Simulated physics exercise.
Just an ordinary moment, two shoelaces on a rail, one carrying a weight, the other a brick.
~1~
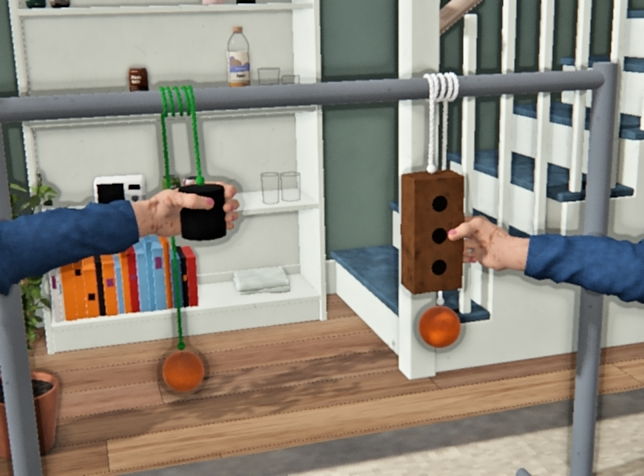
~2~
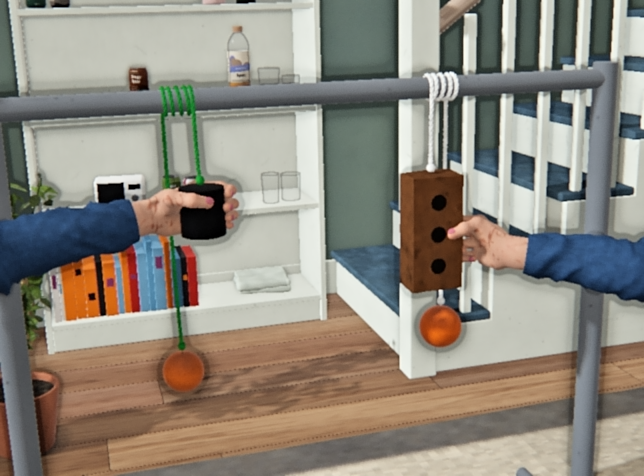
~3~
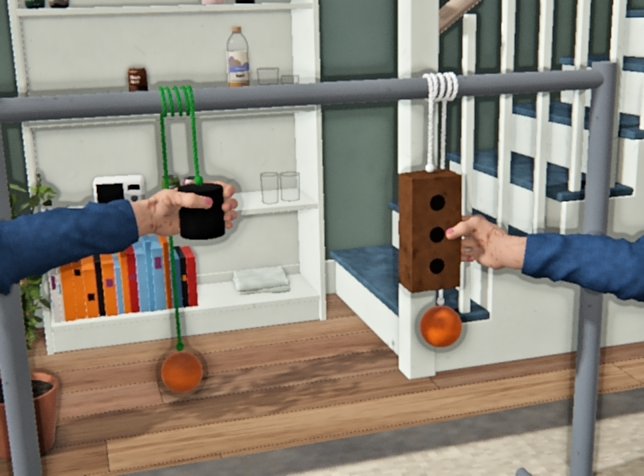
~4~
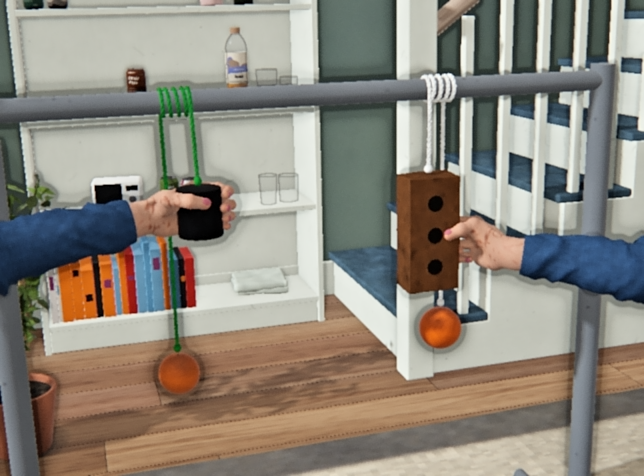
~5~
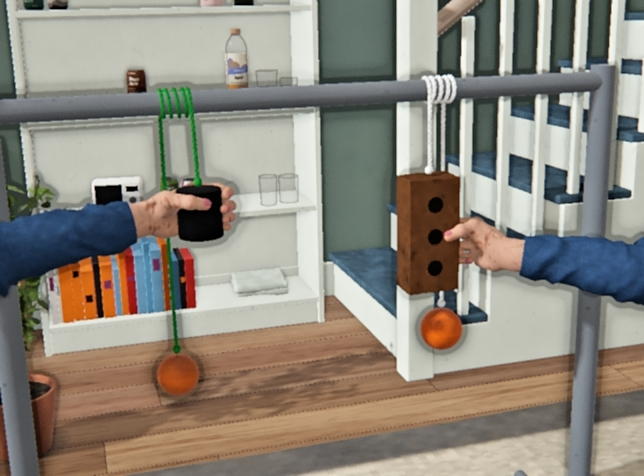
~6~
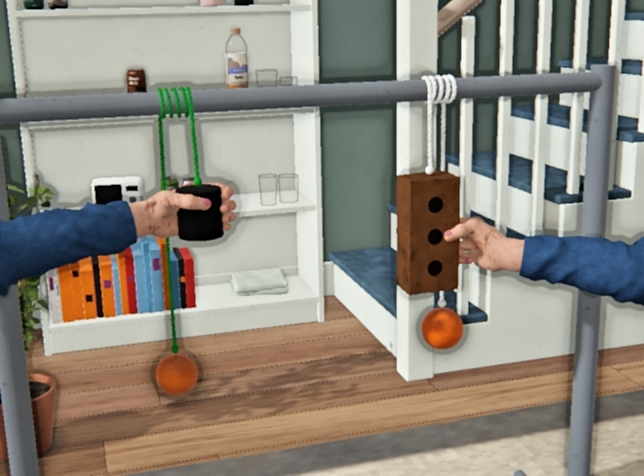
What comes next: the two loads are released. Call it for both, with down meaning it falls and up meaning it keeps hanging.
Weight - up; brick - up.
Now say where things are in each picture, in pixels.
Weight (203, 211); brick (432, 231); left orange (184, 371); right orange (439, 327), in the first picture.
Weight (203, 211); brick (431, 231), in the second picture.
Weight (202, 211); brick (430, 230), in the third picture.
Weight (200, 212); brick (428, 231), in the fourth picture.
Weight (200, 213); brick (428, 232), in the fifth picture.
Weight (200, 212); brick (428, 232); left shoelace wound several times round the rail; right shoelace wound several times round the rail, in the sixth picture.
Then, 0.38 s past the final frame, weight still up near (195, 212); brick still up near (429, 234).
Then, 0.76 s past the final frame, weight still up near (195, 213); brick still up near (430, 234).
When it is over, weight still up near (194, 212); brick still up near (430, 234). The weight is held and the brick keeps its height.
